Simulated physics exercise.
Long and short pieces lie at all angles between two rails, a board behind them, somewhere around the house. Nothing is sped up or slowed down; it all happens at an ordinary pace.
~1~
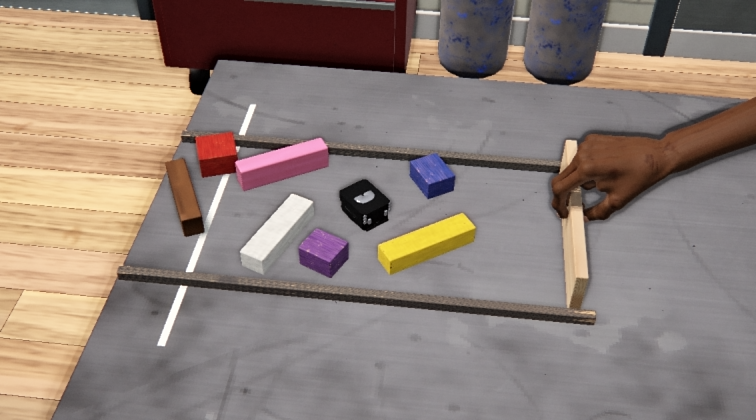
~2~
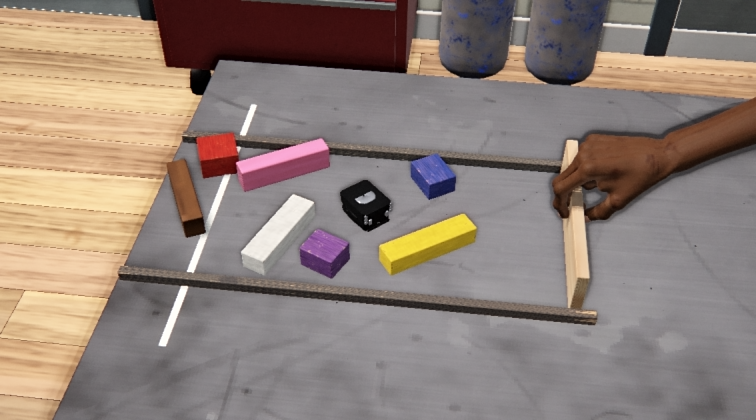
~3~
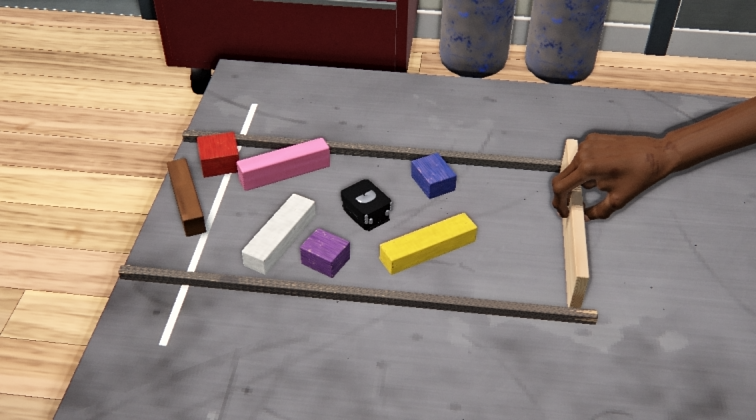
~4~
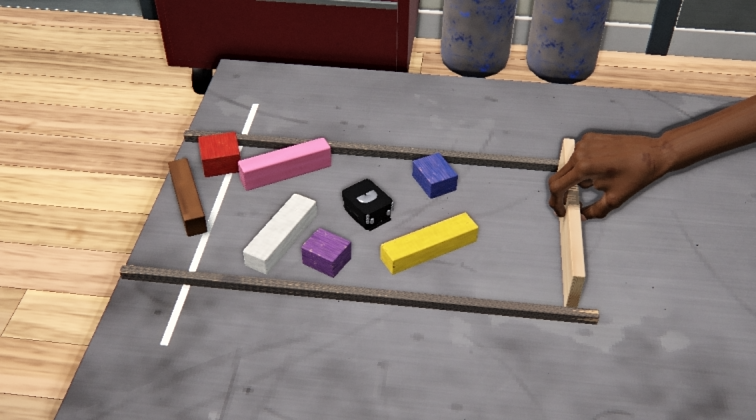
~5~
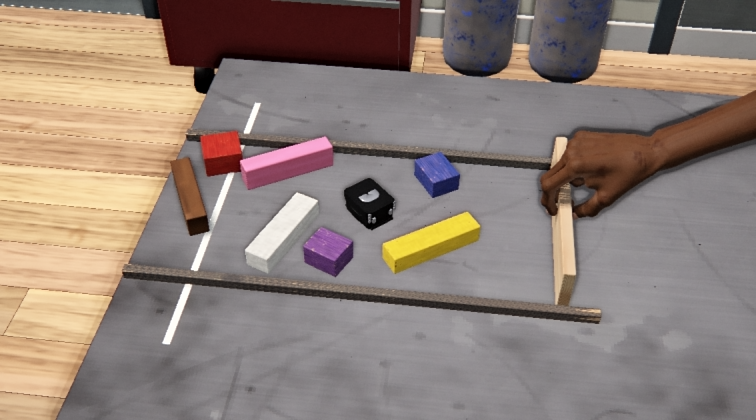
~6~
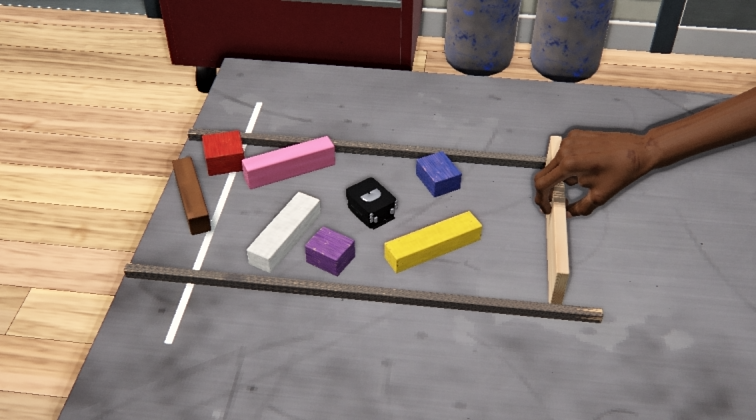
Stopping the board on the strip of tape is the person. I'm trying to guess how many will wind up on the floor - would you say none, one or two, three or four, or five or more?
I would say one or two.
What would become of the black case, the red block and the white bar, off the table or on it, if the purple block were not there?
Outcome for the black case: It stays; for the red block: It drops; for the white bar: It stays.
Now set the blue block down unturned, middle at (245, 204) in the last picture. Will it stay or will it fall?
So the blue block slips away.
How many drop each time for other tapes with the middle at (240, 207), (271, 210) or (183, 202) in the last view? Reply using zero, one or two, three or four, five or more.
For each place: Either one or two; not one; 5 or more.
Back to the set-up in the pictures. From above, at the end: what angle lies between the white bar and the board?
Around 35 degrees.
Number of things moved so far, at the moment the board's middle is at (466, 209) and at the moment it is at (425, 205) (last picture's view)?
The count reaches 1 first and 2 second.
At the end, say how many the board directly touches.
The count comes out at 3.
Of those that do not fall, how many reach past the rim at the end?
It would come to 2.
Early on, none off yet; brown stick at rest near (191, 195); red block at rest near (224, 153); pink stick at rest near (289, 162).
A while later, none off yet; brown stick at rest near (191, 195); red block at rest near (224, 153); pink stick travelled a little near (258, 163).
Finally, the number that fall off is one or two; lost, red block and brown stick.
